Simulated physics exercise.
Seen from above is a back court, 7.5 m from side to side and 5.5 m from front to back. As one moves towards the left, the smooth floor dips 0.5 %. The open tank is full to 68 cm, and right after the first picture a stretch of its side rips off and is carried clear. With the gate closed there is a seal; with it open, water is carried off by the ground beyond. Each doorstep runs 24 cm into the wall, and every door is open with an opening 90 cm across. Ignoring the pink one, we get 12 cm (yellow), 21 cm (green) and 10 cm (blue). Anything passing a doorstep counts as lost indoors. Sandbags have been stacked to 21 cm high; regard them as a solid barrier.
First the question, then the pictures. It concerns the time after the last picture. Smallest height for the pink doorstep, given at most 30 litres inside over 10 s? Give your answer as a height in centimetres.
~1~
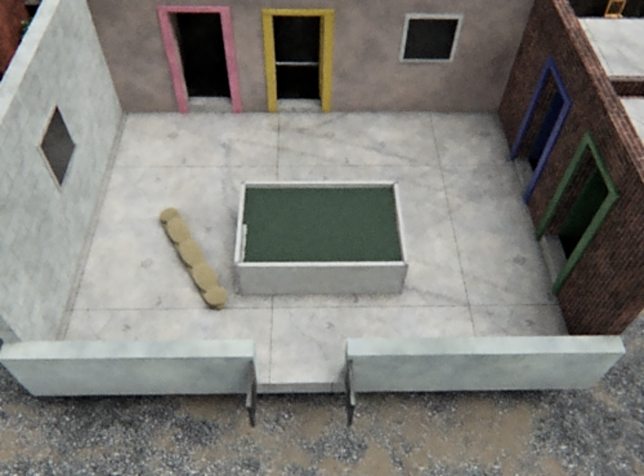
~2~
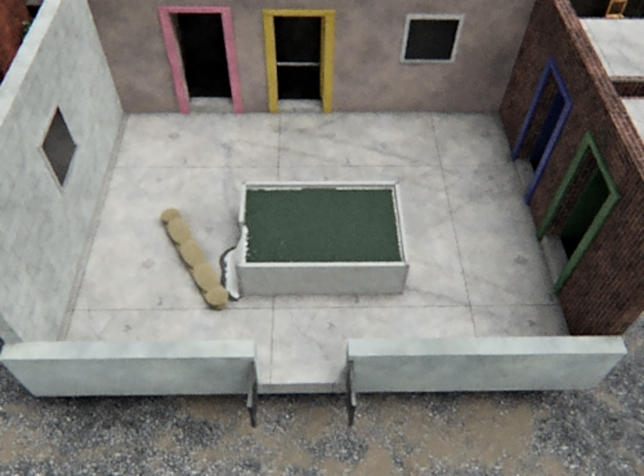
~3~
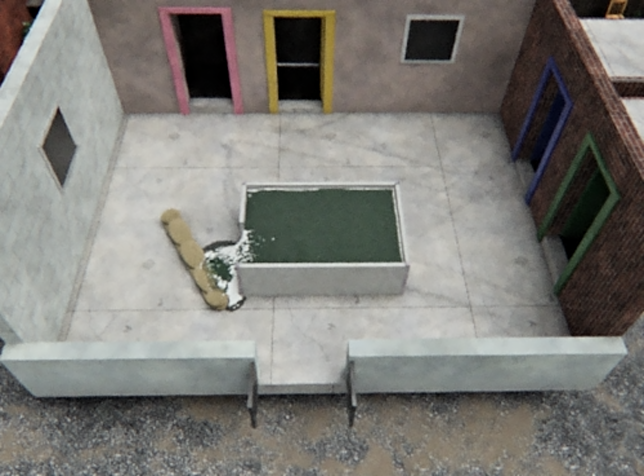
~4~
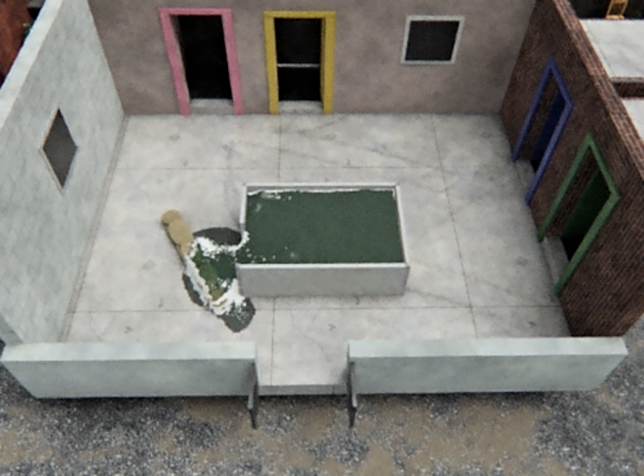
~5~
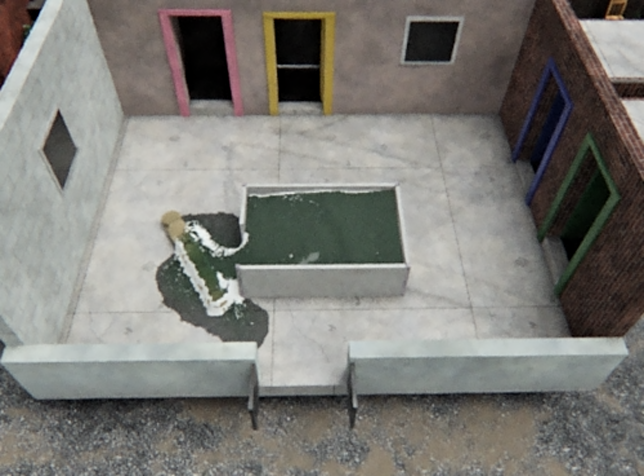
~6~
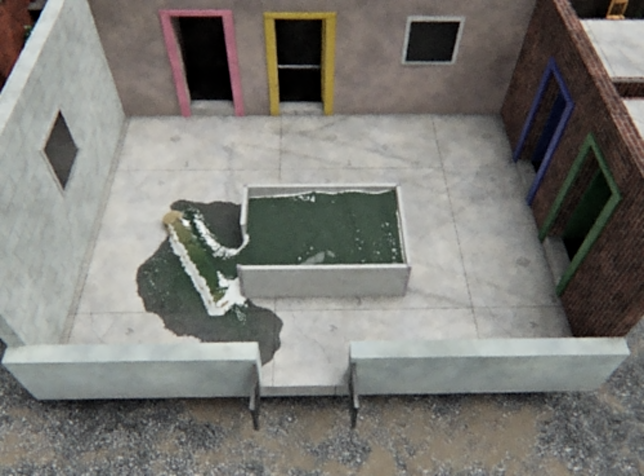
About 12.5 cm.
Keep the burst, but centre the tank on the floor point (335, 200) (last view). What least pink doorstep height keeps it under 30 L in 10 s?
Some 8.5 cm.
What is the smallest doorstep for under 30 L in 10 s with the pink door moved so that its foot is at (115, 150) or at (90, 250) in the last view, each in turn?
About 10.0 and 10.0 cm.
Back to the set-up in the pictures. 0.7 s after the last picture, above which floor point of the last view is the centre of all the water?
Centre of the water: Approx. (285, 259) px.
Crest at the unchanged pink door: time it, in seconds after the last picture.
Peak time: About 1.8 s.
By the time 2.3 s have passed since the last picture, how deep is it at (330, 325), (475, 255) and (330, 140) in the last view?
First 1, then 0, then 0 cm.
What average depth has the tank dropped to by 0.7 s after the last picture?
Around 51 cm on average.
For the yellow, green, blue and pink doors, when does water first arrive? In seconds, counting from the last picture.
Arrives: Yellow 2.0 s / green 8.5 s / blue 7.5 s / pink 1.0 s.
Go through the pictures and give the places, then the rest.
The open tank at (321, 224) is whole and still, 68 cm deep; the pink door at (204, 69) is dry, in the first frame.
Water pours out at (244, 261) and has run 0.4 m, to (224, 260); about 9 cm deep outside, 68 cm at the back, in the second frame.
The front is at (203, 252), 0.7 m from the gap at (245, 263); 0.5 m2 of floor is wet, 68 cm left at the back, in the third frame.
Water pours out at (245, 265) and has run 0.9 m, to (195, 239); about 10 cm deep outside, 68 cm at the back, in the fourth frame.
The front is at (184, 220), 1.3 m from the gap at (245, 265); 2.2 m2 of floor is wet, 68 cm left at the back, in the fifth frame.
The gap is at (246, 265), the front 1.7 m out at (141, 277); the back of the open tank holds 64 cm; 2.4 m in a straight line remain to the pink door at (206, 73), in the sixth frame.
Then, 0.7 s after the last picture water covers 30 % of the floor, deepest (54 cm) near (227, 295); it has not reached the pink door.
Then, 2.3 s after the last picture water covers 45 % of the floor, deepest (38 cm) near (227, 295); 16 cm at the pink door, 0 litres in over its 18 cm doorstep.
Then, 9.3 s after the last picture water covers 90 % of the floor, deepest (16 cm) near (227, 295); 6 cm at the pink door, 1 litre in over its 18 cm doorstep.
At the pink door as built, the water peaked near 19 cm, 1.7 s after the last picture.
With a doorstep of 11.5 cm, 47 litres would have come in within the 10 s; with 13.5 cm, 18 litres. So under 30 litres takes about 12.5 cm.
